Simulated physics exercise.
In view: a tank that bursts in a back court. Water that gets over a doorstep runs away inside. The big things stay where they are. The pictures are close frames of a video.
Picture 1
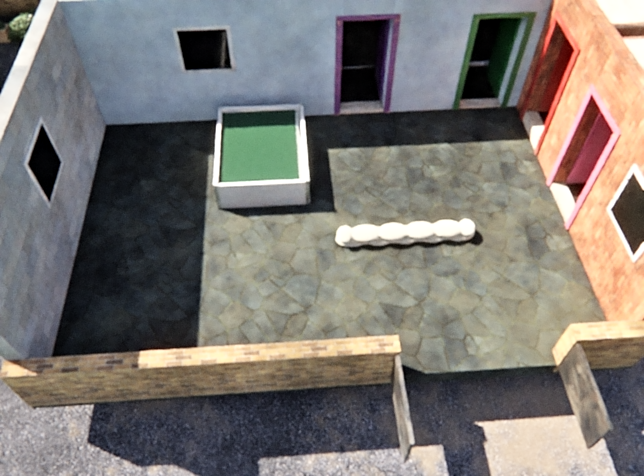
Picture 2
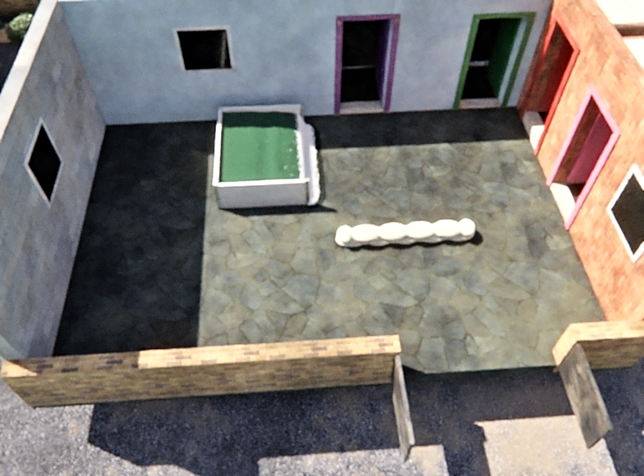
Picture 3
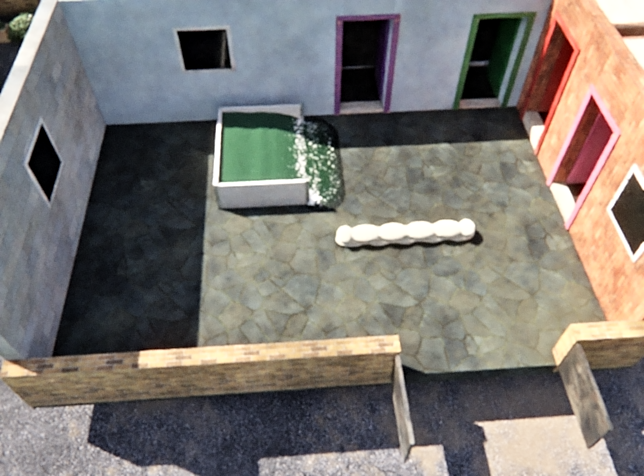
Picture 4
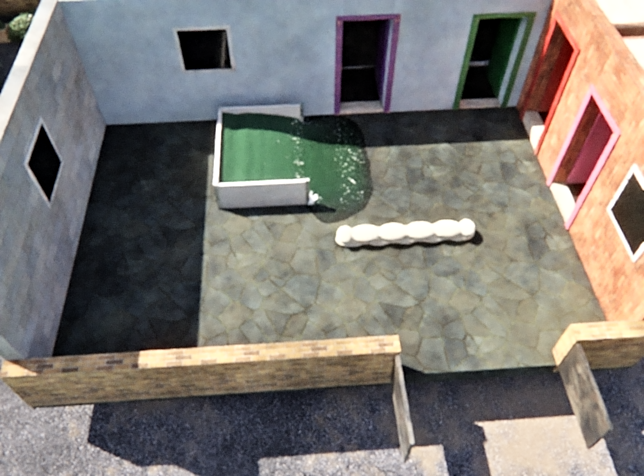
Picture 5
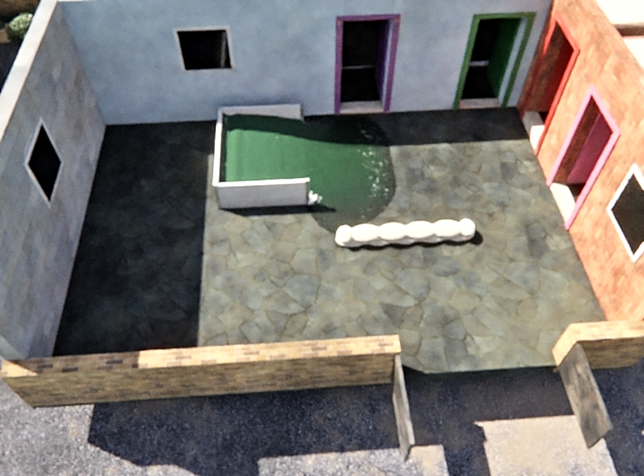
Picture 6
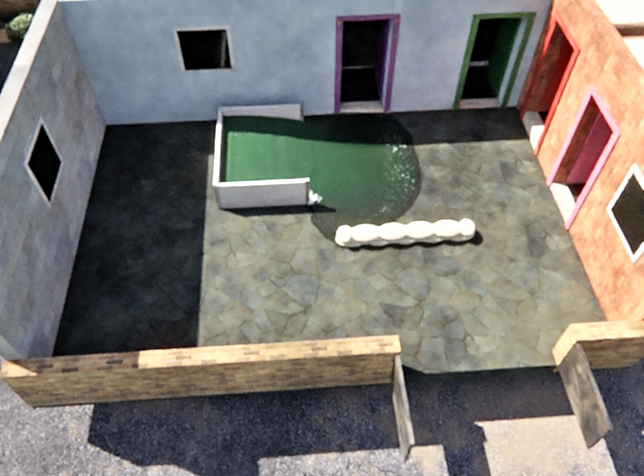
A paved back court with pale grey walls to the left and rear and an orange wall to the right is seen from above by a still camera. A white-sided tank of green water stands near the rear wall, left of purple and green doorways, with a lumpy white barrier at centre right. The tank's right side bursts open, and foaming water pours out, spreading rightward and forward towards the barrier.
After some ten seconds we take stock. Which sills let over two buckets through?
The green door takes more than that; the pink door takes more than that; the purple door stays under that; the red door stays under that.
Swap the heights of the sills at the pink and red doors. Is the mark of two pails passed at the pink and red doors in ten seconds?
The pink one takes less, the red one lets more in.
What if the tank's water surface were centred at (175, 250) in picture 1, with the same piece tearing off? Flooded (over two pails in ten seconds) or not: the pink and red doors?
In short: Pink holds, red stays under.
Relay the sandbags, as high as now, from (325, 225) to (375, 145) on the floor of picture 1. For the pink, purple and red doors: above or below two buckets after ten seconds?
The pink one stays under, the purple one passes that mark, the red one is under.
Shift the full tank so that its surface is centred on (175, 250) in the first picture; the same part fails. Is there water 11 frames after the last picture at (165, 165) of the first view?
There: Not flooded.
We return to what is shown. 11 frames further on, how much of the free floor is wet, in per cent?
Some 30 per cent.
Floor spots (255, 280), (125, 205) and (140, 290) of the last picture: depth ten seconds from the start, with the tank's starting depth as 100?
About 2, 0 and 0 per cent.
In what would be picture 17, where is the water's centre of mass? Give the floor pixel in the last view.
At about (382, 163).
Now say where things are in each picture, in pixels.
The first frame shows the open tank at (261, 146) is whole and still.
In the second frame, the front is at (310, 206), out from the gap at (303, 157).
In the third frame, the front is at (319, 122), out from the gap at (303, 158).
In the fourth frame, the front is at (336, 115), out from the gap at (303, 159).
In the fifth frame, water pours out at (303, 159) and has run to (384, 202).
In the sixth frame, the front is at (415, 190), out from the gap at (303, 159).
A moment on, water covers 25 % of the floor; the green door not reached, the pink door not reached, the purple door wet at the sill, nothing in, the red door not reached.
Next, water covers 30 % of the floor; the green door wet at the sill, nothing in, the pink door wet at the sill, nothing in, the purple door under two buckets in, the red door wet at the sill, nothing in.
Then, water covers 35 % of the floor; the green door over two buckets in, the pink door over two buckets in, the purple door under two buckets in, the red door wet at the sill, nothing in.
Later, water covers 45 % of the floor; the green door far over two buckets in, the pink door over two buckets in, the purple door under two buckets in, the red door under two buckets in.
In the end, water covers 60 % of the floor; the green door far over two buckets in, the pink door over two buckets in, the purple door under two buckets in, the red door under two buckets in.
